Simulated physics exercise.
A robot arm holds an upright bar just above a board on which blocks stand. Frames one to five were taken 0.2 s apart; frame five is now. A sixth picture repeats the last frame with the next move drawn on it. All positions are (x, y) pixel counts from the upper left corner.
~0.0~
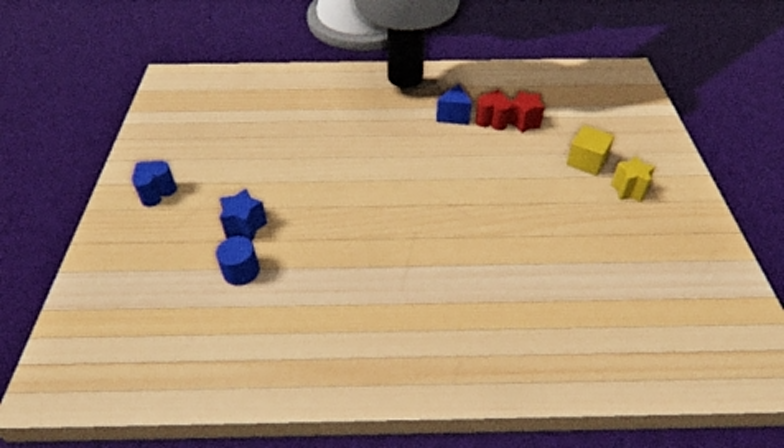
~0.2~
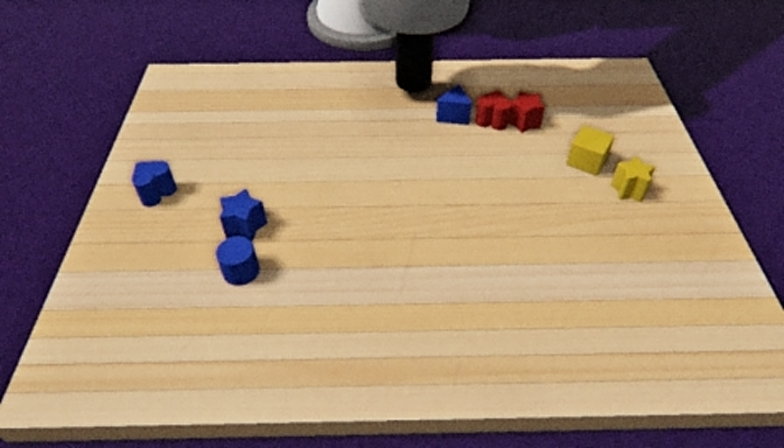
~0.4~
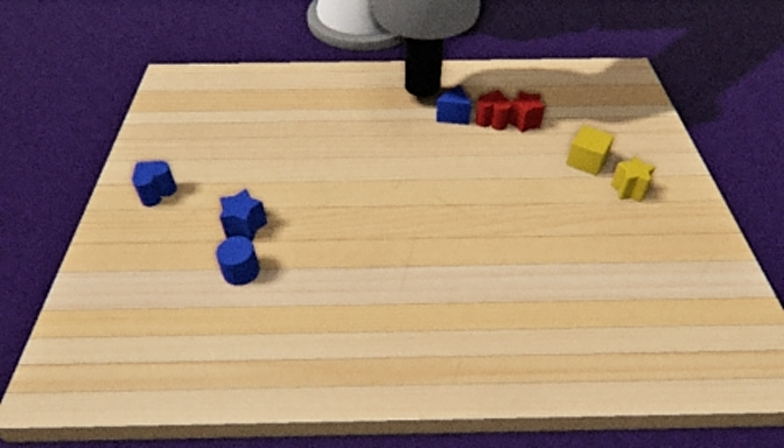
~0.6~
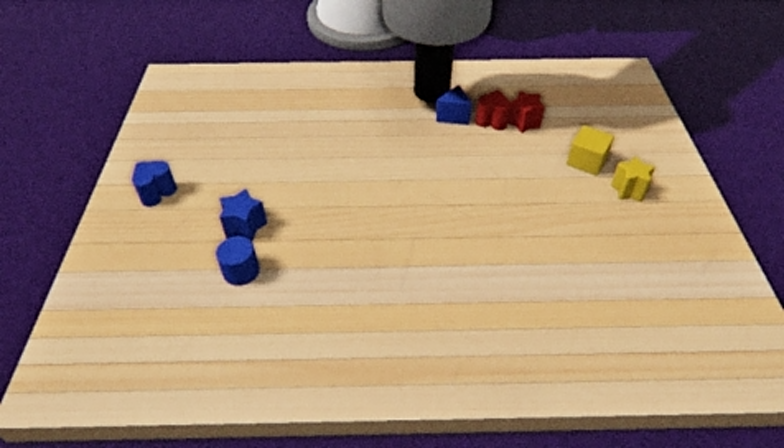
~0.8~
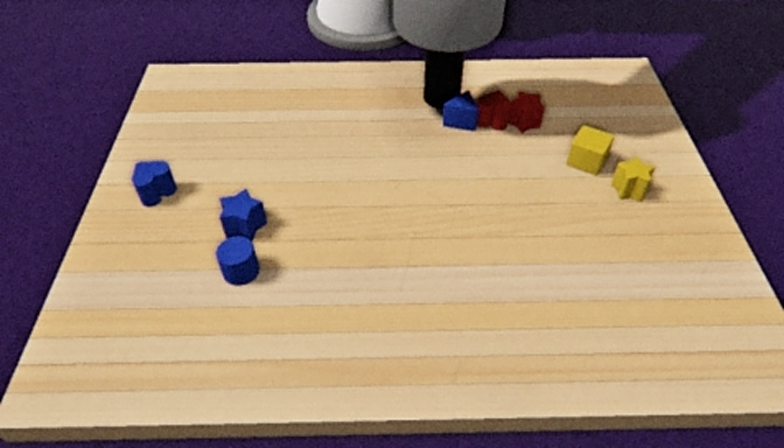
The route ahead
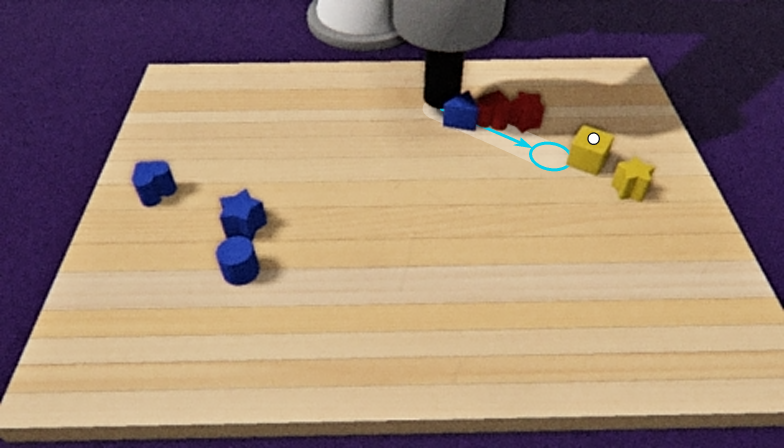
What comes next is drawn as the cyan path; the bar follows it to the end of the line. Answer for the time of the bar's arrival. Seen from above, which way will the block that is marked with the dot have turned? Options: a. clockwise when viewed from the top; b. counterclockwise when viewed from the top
That would be a.
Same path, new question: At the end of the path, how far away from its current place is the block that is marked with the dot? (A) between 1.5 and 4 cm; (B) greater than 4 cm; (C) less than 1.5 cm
A: Between 1.5 and 4 cm.
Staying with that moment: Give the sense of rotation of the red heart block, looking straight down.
In a top view, it turns counterclockwise.
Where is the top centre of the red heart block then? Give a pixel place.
It will likely be found at (590, 134).
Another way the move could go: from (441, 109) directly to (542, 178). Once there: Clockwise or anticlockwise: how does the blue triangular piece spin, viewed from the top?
It ends up turned clockwise.
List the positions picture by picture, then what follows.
In the first frame, tip of the bar (406, 78), middles of tops, blue triangular piece (456, 95), red heart block (495, 100), red star (528, 100), yellow square (594, 139).
In the second frame, bar (414, 82), nothing pushed.
In the third frame, bar (423, 87), nothing pushed.
In the fourth frame, bar (432, 92), nothing pushed.
In the fifth frame, bar (442, 98), blue triangular piece (464, 100), red heart block (495, 100), red star (528, 100), yellow square (594, 139).
The line goes in a line from (441, 109) to (551, 156); the dot is on the yellow square.
On the path given first. One third of the way, bar (478, 113); blue triangular piece (484, 121), turned 35° clockwise; red heart block (512, 109), turned 55° anticlockwise; red star (534, 100).
Two thirds of the way, bar (515, 129); blue triangular piece (495, 131), turned 75° clockwise; red heart block (550, 125), turned 45° anticlockwise; red star (537, 100), turned 20° anticlockwise.
At the end, bar (554, 146); blue triangular piece (495, 131), turned 80° clockwise; red heart block (590, 134), turned 60° anticlockwise; red star (537, 100), turned 20° anticlockwise; yellow square (620, 145), turned 20° clockwise.
